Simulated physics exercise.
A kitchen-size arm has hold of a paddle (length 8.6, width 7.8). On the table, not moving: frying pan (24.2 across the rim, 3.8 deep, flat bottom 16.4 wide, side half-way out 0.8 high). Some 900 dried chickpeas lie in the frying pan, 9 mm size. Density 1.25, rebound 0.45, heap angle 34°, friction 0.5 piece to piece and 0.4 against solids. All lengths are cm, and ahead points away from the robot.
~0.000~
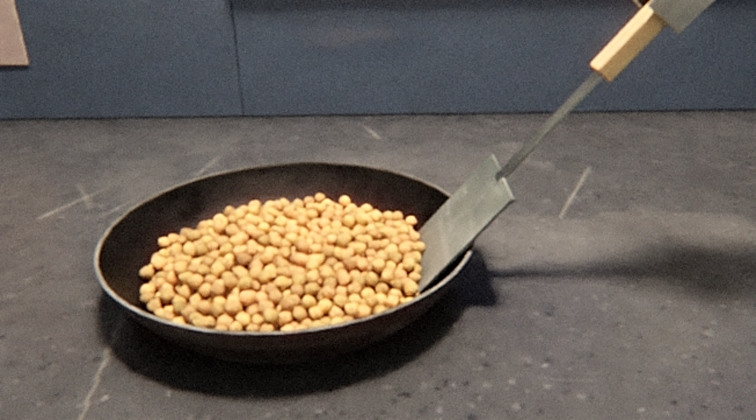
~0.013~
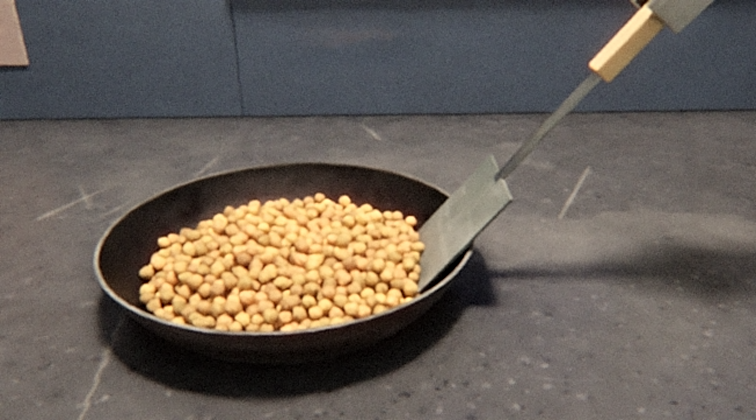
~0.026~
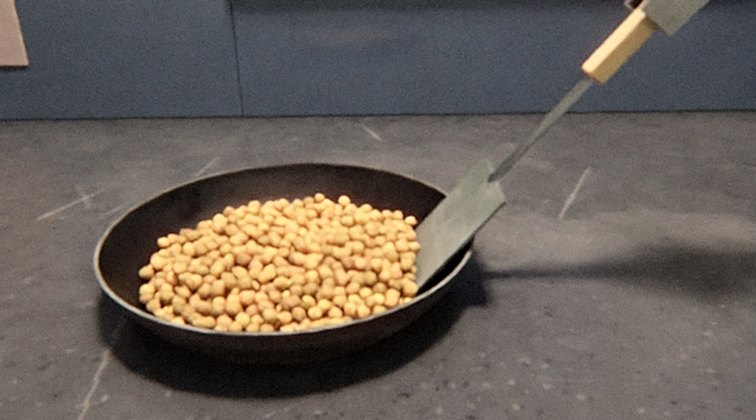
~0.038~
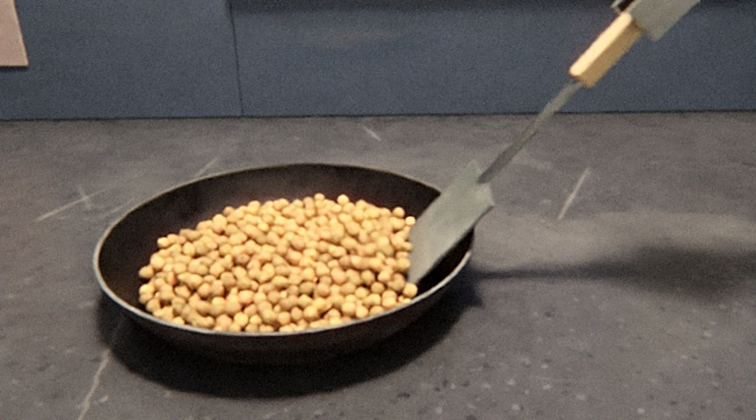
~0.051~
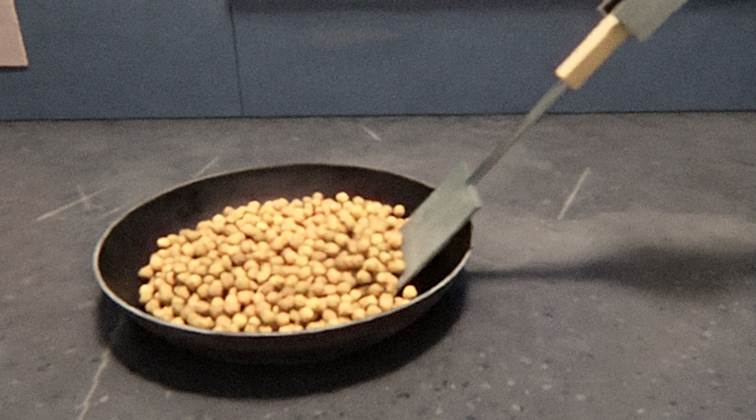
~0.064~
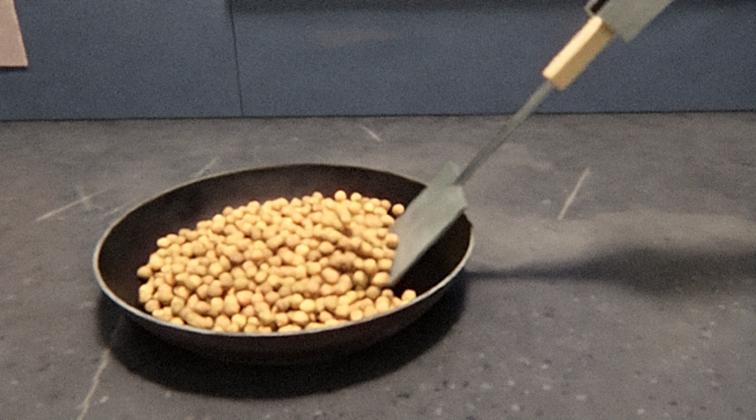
Robot arm holding a metal paddle with a wooden handle, slowly pushing dried chickpeas leftward in a black frying pan.
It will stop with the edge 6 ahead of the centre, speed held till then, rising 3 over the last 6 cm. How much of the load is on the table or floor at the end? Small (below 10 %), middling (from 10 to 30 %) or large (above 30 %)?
Share on the table or floor: Small (below 10 %).
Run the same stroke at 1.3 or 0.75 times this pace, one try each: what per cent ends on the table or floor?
About 10 and 0 per cent.
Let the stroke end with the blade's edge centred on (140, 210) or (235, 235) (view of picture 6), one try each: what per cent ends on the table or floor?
Some 30 and 0 per cent.
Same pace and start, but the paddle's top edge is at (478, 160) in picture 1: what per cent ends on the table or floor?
Some 5 per cent.
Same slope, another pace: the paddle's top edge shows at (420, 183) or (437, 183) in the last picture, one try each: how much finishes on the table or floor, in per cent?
Some 20 and 15 per cent.
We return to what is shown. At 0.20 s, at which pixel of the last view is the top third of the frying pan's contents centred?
Around (234, 238).
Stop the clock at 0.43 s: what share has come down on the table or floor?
Roughly 5 per cent.
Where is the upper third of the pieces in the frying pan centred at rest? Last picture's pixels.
At about (176, 246).
By 0.13 s, sloping 50°, highest piece 5 above the table; 900 in the frying pan.
By 0.20 s, sloping 50°, highest piece 6 above the table; 900 in the frying pan.
By 0.43 s, sloping 50°, highest piece 5 above the table; 861 in the frying pan, 38 on the table or floor, 1 on the blade or in flight.
By 1.48 s, sloping 50°, highest piece 5 above the table; 858 in the frying pan, 42 on the table or floor.
Final count, 858 in the frying pan, 42 on the table or floor. That is 5 % on the table or floor.
